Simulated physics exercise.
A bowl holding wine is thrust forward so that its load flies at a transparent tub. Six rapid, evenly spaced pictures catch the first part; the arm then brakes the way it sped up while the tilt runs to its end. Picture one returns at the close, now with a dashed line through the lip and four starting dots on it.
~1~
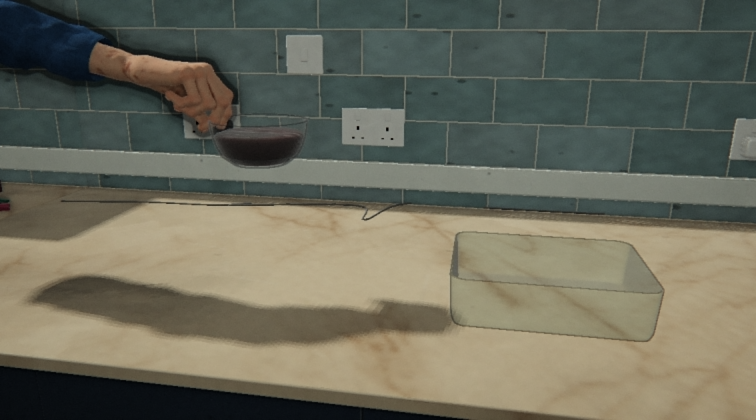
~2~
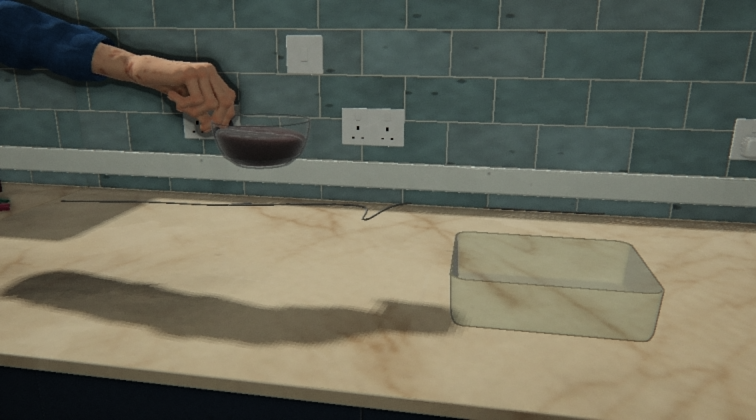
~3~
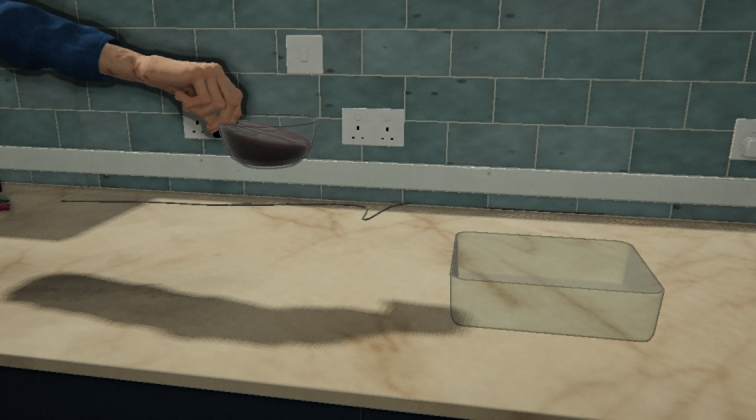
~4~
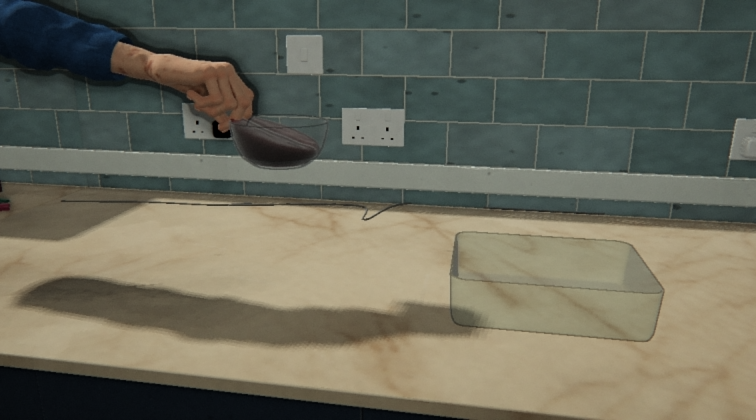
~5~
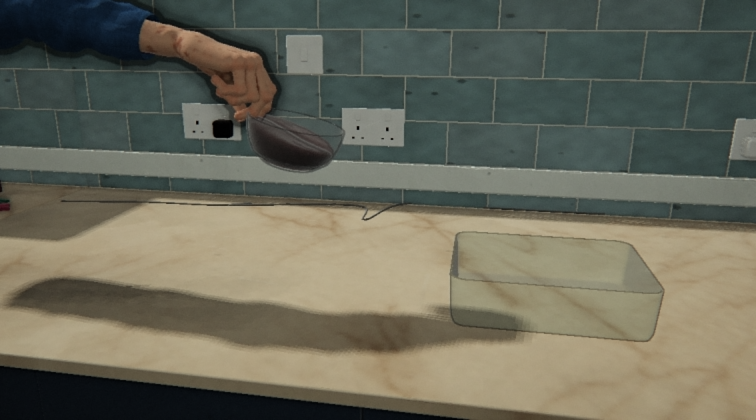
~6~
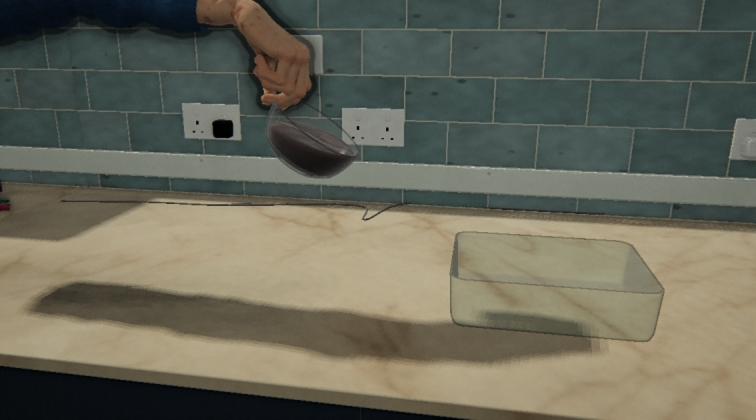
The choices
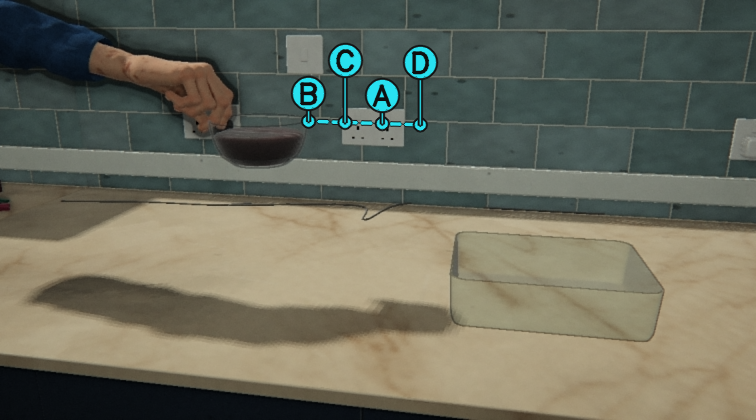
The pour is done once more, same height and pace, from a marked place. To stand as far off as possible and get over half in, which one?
Go for C.
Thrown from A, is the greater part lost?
No.
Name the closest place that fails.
B.
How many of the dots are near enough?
Three.
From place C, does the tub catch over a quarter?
Yes, clearly.
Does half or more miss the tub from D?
No, that is safe.
On the marked copy, A at (382, 123); B at (308, 121); C at (345, 122); D at (420, 124).
With A, about 75 % lands in the tub, 4 % falls short and 21 % goes beside or beyond.
With B, about 9 % lands in the tub, 88 % falls short and 3 % goes beside or beyond.
With C, about 68 % lands in the tub, 16 % falls short and 16 % goes beside or beyond.
With D, about 65 % lands in the tub, 3 % falls short and 31 % goes beside or beyond.
